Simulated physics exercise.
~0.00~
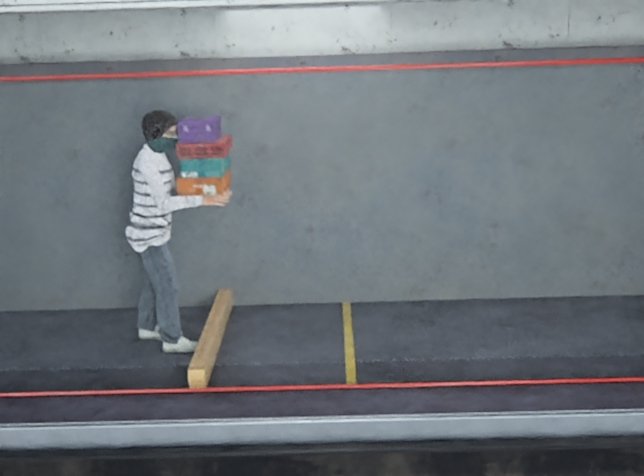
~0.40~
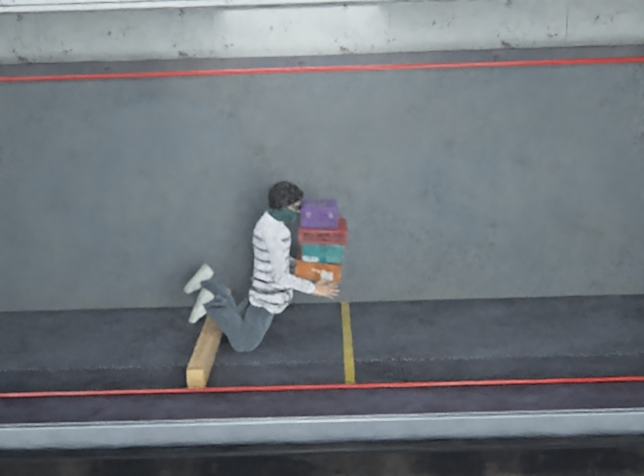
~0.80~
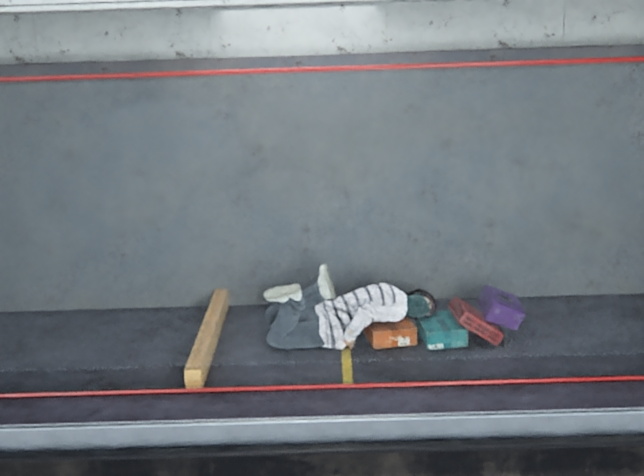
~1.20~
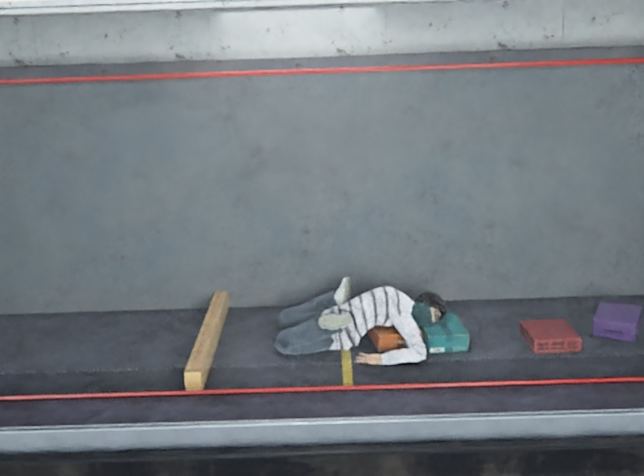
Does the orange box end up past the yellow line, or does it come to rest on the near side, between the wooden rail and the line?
The orange box ends up past the yellow line, lying just to its right beneath the fallen person.
